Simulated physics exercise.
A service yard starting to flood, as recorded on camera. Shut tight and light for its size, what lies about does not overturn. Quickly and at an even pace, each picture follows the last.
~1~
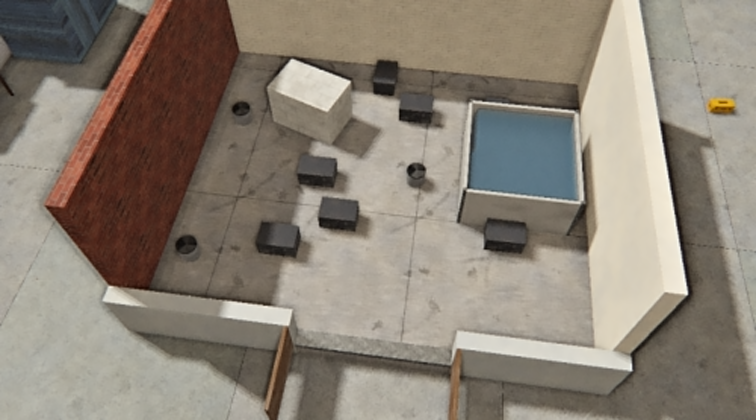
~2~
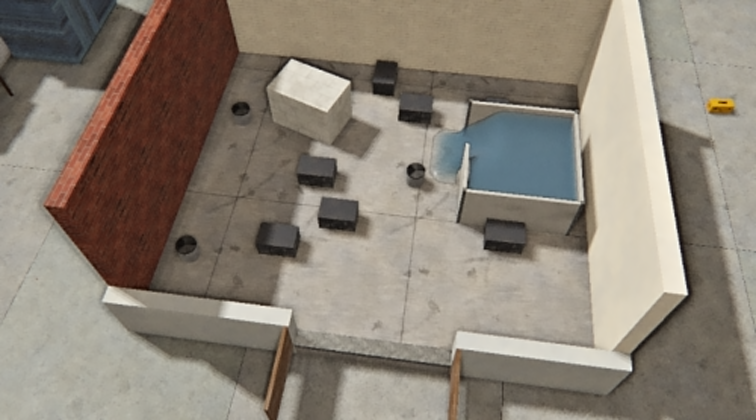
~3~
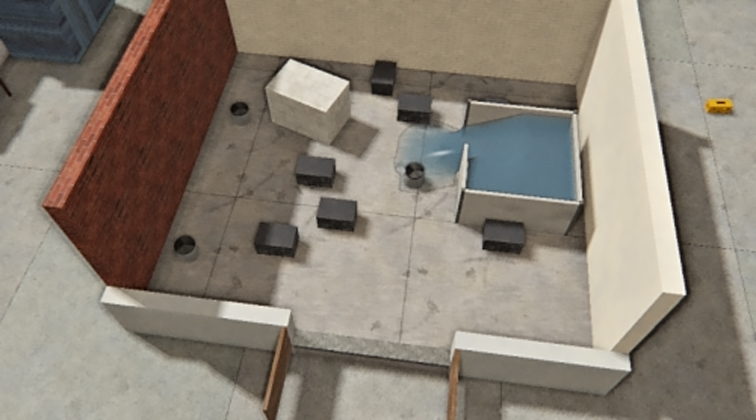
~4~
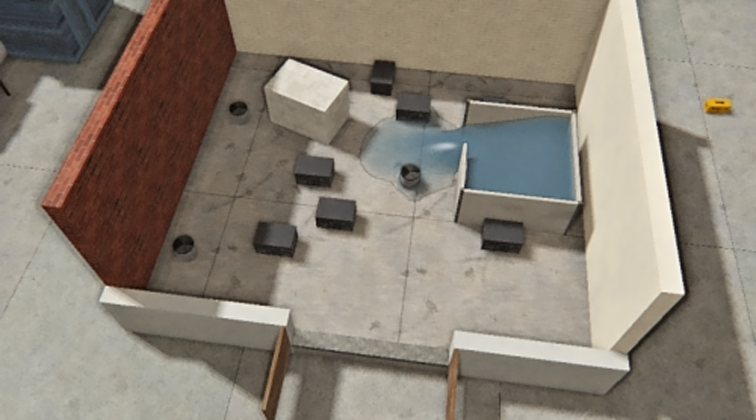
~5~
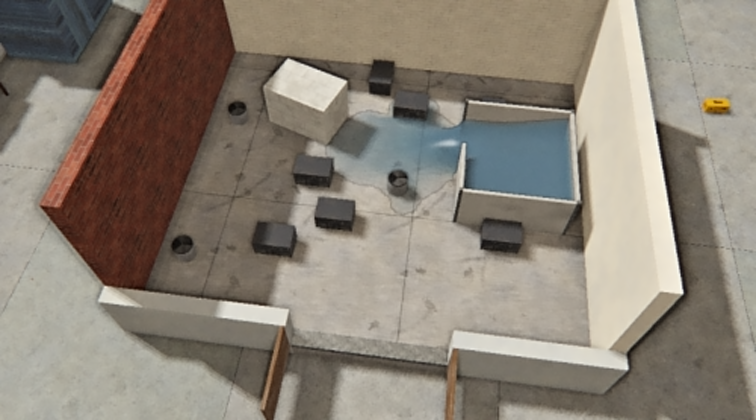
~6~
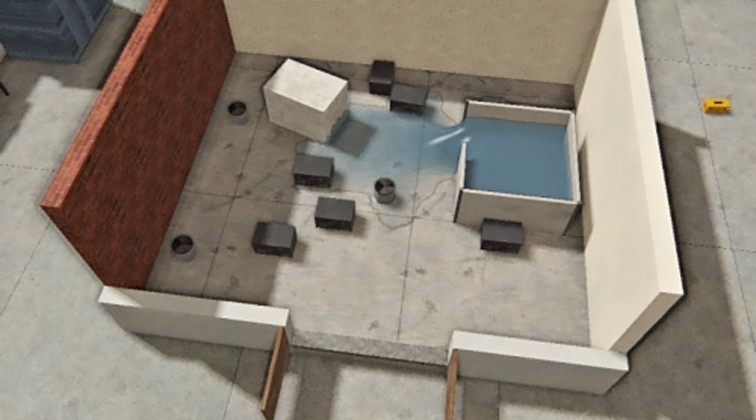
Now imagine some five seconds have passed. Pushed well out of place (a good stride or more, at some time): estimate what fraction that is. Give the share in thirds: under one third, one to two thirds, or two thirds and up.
Two thirds and up.
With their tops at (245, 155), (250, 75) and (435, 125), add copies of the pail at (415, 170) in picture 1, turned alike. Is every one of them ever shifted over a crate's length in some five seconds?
The answers, in order, are displaced a stride, displaced a stride and displaced a stride.
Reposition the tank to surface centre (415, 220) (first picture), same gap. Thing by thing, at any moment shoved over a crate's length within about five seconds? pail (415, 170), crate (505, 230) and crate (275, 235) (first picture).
Object by object: Below the mark, below the mark, over the mark.
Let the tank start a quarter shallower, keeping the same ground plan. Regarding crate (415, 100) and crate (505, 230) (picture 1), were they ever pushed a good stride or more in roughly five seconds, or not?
First one: Travelled that far, second one: Stayed within that.
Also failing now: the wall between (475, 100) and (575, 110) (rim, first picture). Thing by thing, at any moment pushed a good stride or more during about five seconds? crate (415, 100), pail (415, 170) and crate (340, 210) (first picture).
In the order asked: Goes the distance, then never gets that far, then goes the distance.
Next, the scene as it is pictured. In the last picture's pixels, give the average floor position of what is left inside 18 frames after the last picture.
Somewhere near (329, 202) in the last view.
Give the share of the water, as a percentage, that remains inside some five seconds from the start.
Estimate: Roughly 100 %.
A moment on, 2 of 10 are well off their spots; 0 afloat.
Next, 5 of 10 are well off their spots; 2 afloat.
Later, 8 of 10 are well off their spots; 3 afloat.
In the end, 8 of 10 are well off their spots, and 8 have been at some point; 5 afloat.
